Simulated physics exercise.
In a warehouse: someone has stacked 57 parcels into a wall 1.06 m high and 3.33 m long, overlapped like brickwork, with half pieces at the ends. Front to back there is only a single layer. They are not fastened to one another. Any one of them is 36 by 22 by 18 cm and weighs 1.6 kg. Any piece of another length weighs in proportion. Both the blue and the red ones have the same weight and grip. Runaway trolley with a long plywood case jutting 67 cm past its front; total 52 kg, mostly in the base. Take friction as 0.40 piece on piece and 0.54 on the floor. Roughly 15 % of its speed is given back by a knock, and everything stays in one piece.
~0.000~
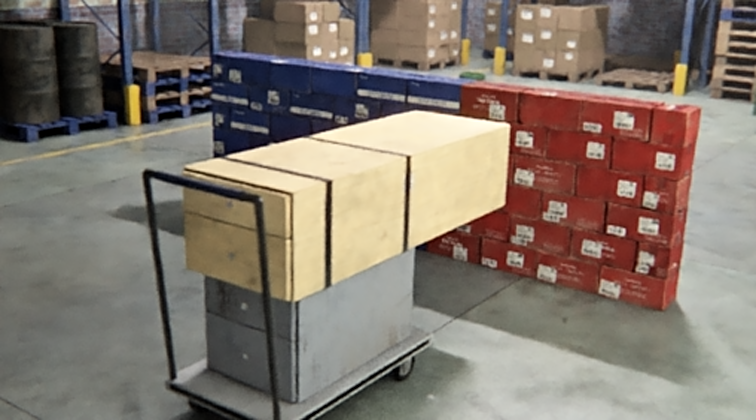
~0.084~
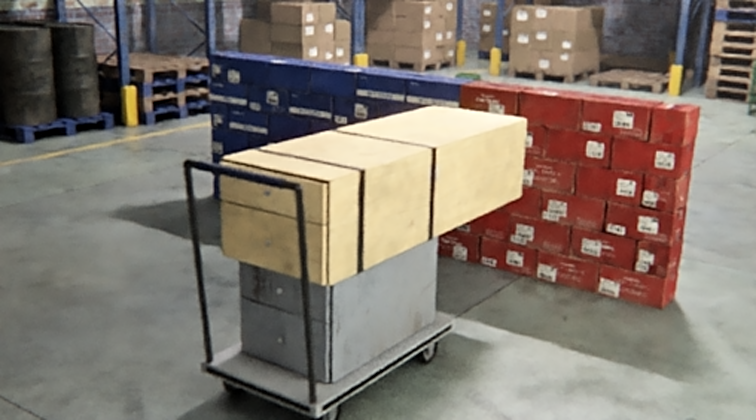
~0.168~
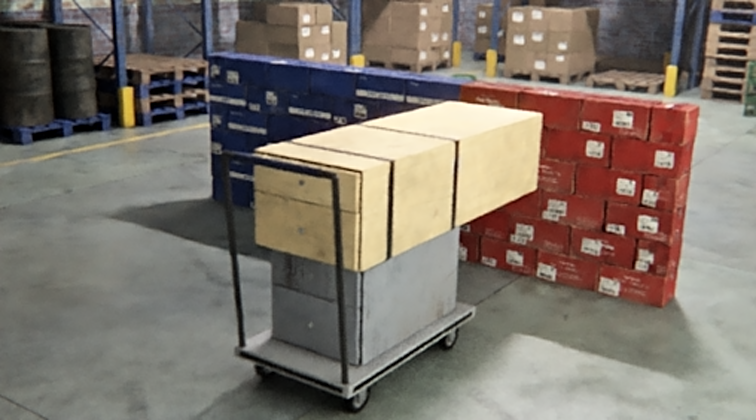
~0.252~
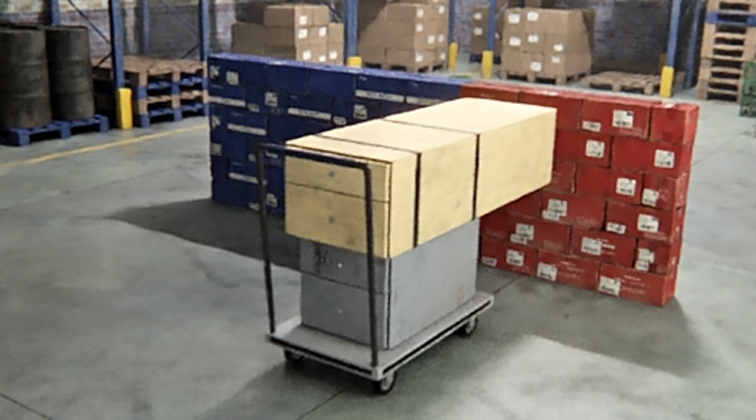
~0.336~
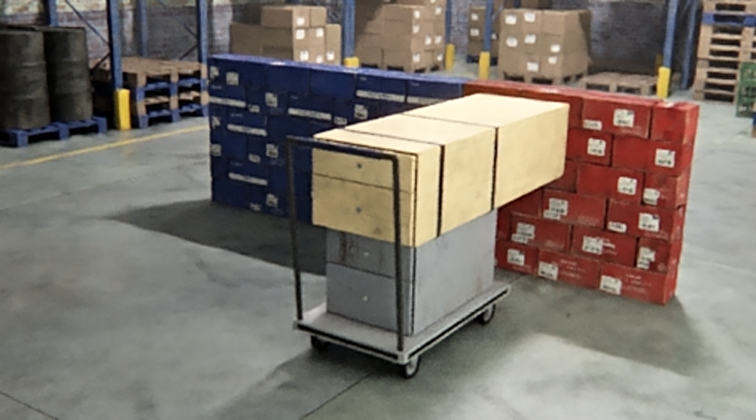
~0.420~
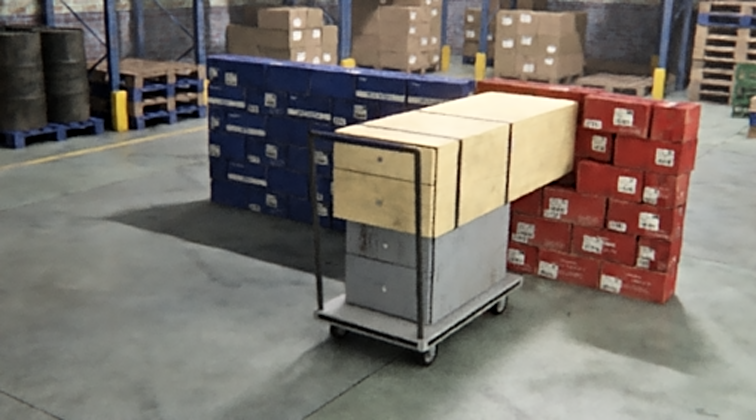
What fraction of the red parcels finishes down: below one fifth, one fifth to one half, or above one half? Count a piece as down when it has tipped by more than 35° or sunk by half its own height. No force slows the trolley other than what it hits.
One fifth to one half.
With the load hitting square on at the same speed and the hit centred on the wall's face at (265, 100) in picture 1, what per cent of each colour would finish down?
The red ones would be 0 per cent down and the blue ones 30 per cent.
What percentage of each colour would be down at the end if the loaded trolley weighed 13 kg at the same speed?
Down at the end: Red 40 per cent, blue 0 per cent.
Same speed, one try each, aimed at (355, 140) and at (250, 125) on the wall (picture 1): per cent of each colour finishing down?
You'd get red at 10 followed by 0, and blue at 40 followed by 40 percent.
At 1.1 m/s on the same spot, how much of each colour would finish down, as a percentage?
Then red 40, blue 0 per cent.
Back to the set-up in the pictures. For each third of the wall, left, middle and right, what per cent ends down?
From the left: 0, then 10, then 30 percent.
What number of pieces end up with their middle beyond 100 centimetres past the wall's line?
Estimate: Some 4.
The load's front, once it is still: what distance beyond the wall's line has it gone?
About 110 centimetres.
After 0.74 s, load 65 cm past the wall's line, still rolling; 7 of the 24 red parcels down (7 of 57 in all colours); top red parcel 33° from how it stood, 41 cm lower.
After 1.12 s, load 99 cm past the wall's line, still rolling; 8 of the 24 red parcels down (9 of 57 in all colours); top red parcel upside down.
In the end (2.8 s), load 1.12 m past the wall's line, stopped; 8 of the 24 red parcels down (9 of 57 in all colours); top red parcel upside down; top blue parcel unmoved. That is 33 per cent. From the last view, middles, top red parcel near (539, 178), top blue parcel near (390, 88).
